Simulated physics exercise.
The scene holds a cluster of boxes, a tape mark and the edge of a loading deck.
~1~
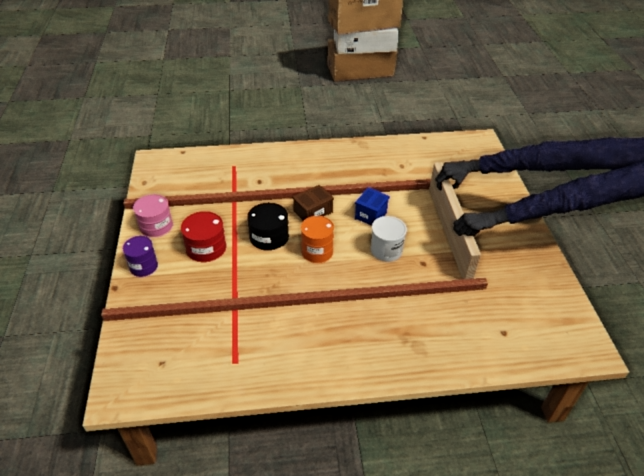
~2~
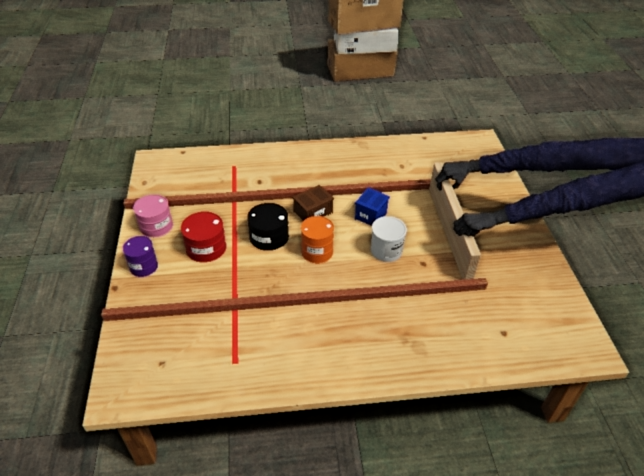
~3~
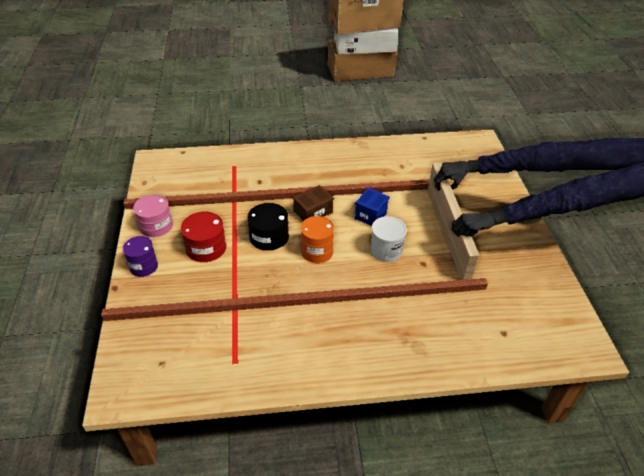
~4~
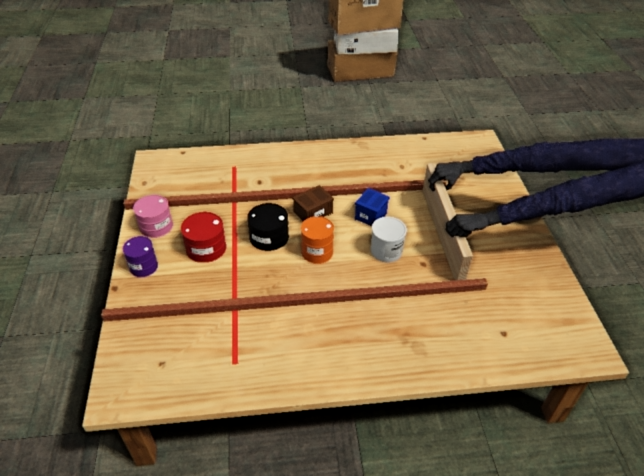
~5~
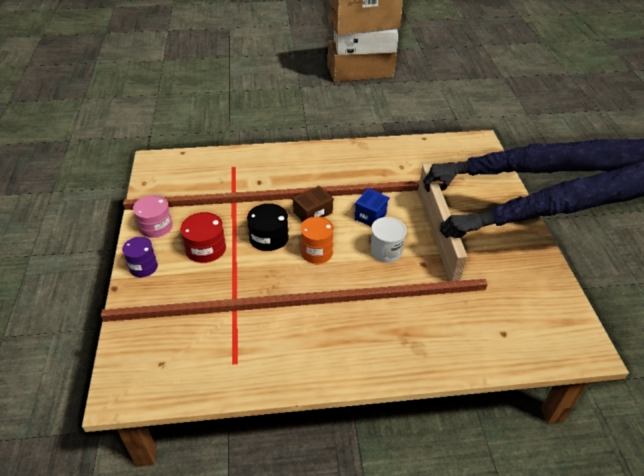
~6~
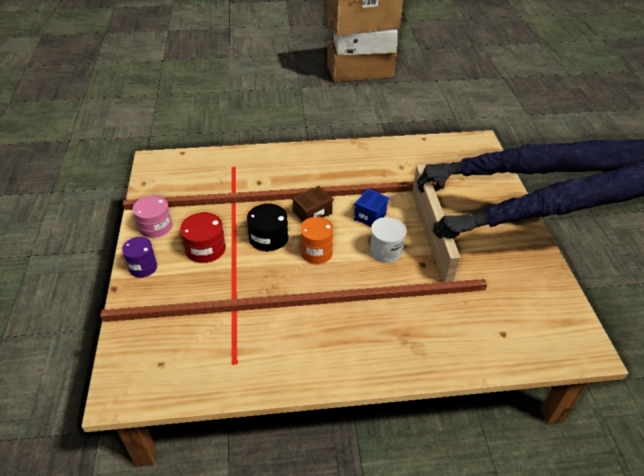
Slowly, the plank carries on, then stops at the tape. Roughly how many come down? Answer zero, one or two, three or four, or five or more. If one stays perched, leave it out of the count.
Zero.
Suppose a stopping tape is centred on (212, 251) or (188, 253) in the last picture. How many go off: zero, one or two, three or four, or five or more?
Taking the places in turn, I'd pick just one or two and then three to four.
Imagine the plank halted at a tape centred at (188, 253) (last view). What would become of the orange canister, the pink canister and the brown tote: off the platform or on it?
Orange canister stays put, pink canister goes down, brown tote stays put.
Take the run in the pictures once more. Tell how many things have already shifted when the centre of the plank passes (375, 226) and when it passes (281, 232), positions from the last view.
Moved so far: 2, then 6.
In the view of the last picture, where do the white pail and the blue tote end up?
White pail at (216, 255), blue tote at (220, 221).
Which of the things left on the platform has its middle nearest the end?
Nearest at the end: The purple canister.
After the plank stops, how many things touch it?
The count comes out at 3.
A little later, none off yet; purple canister at rest near (140, 257); pink canister at rest near (153, 217); red canister at rest near (204, 238).
When it is over, the number that fall off is zero.
